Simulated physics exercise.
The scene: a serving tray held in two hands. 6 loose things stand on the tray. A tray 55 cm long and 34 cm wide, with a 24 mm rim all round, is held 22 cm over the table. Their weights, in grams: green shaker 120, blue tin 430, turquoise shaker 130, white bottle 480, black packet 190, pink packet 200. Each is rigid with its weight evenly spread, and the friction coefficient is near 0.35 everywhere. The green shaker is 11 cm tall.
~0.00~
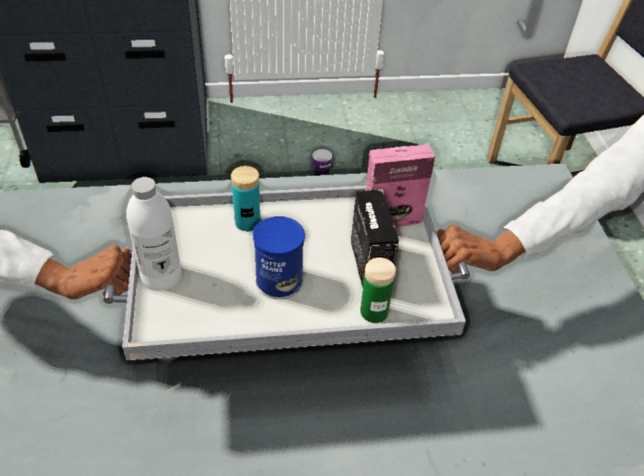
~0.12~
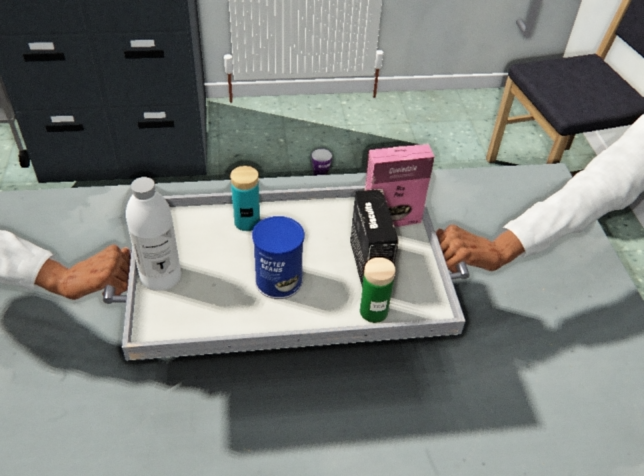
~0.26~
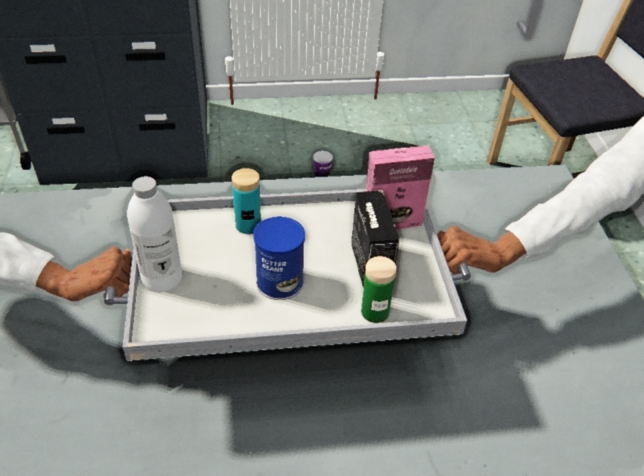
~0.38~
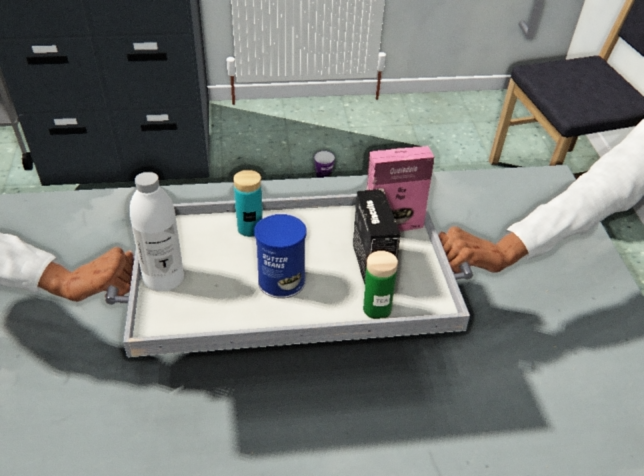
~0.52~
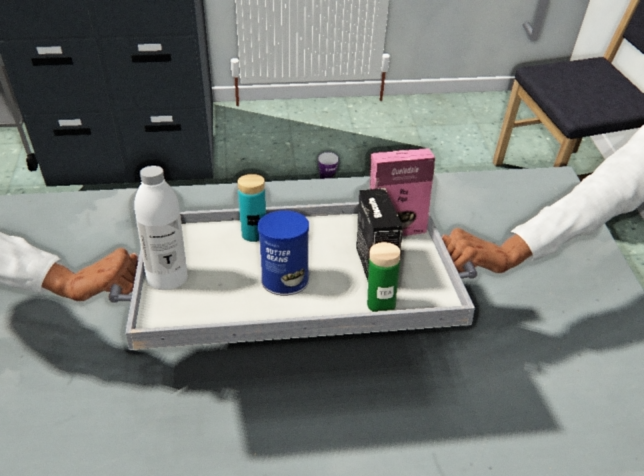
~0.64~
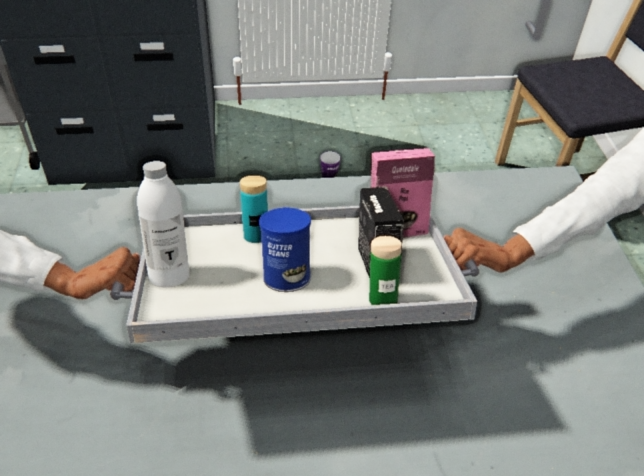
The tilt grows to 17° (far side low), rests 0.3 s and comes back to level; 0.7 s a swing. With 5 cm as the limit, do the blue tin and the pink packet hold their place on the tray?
The blue tin holds its spot; the pink packet gets shifted.
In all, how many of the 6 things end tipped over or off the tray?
1 of them.
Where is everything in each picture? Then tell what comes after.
The first picture shows tray level; blue tin (279, 258); pink packet (397, 189).
The second picture shows tray level; white bottle (153, 234); black packet (373, 241).
The third picture shows tray tilted 2°, far edge down; green shaker (378, 290); turquoise shaker (247, 202).
The fourth picture shows tray tilted 5°, far edge down; white bottle (156, 231); black packet (375, 240).
The fifth picture shows tray tilted 12°, far edge down; green shaker (383, 279); turquoise shaker (253, 208).
The sixth picture shows tray tilted 15°, far edge down; blue tin (286, 250); pink packet (401, 195).
By 0.94 s, tray tilted 17°, far edge down; pink packet now off the tray.
By 1.14 s, tray tilted 17°, far edge down.
By 1.24 s, tray tilted 16°, far edge down.
By 1.54 s, tray tilted 5°, far edge down.
When it is over (2.3 s), off the tray, pink packet; the other 5 within 5 cm of the start. In the last view, blue tin near (287, 261), pink packet near (374, 227).
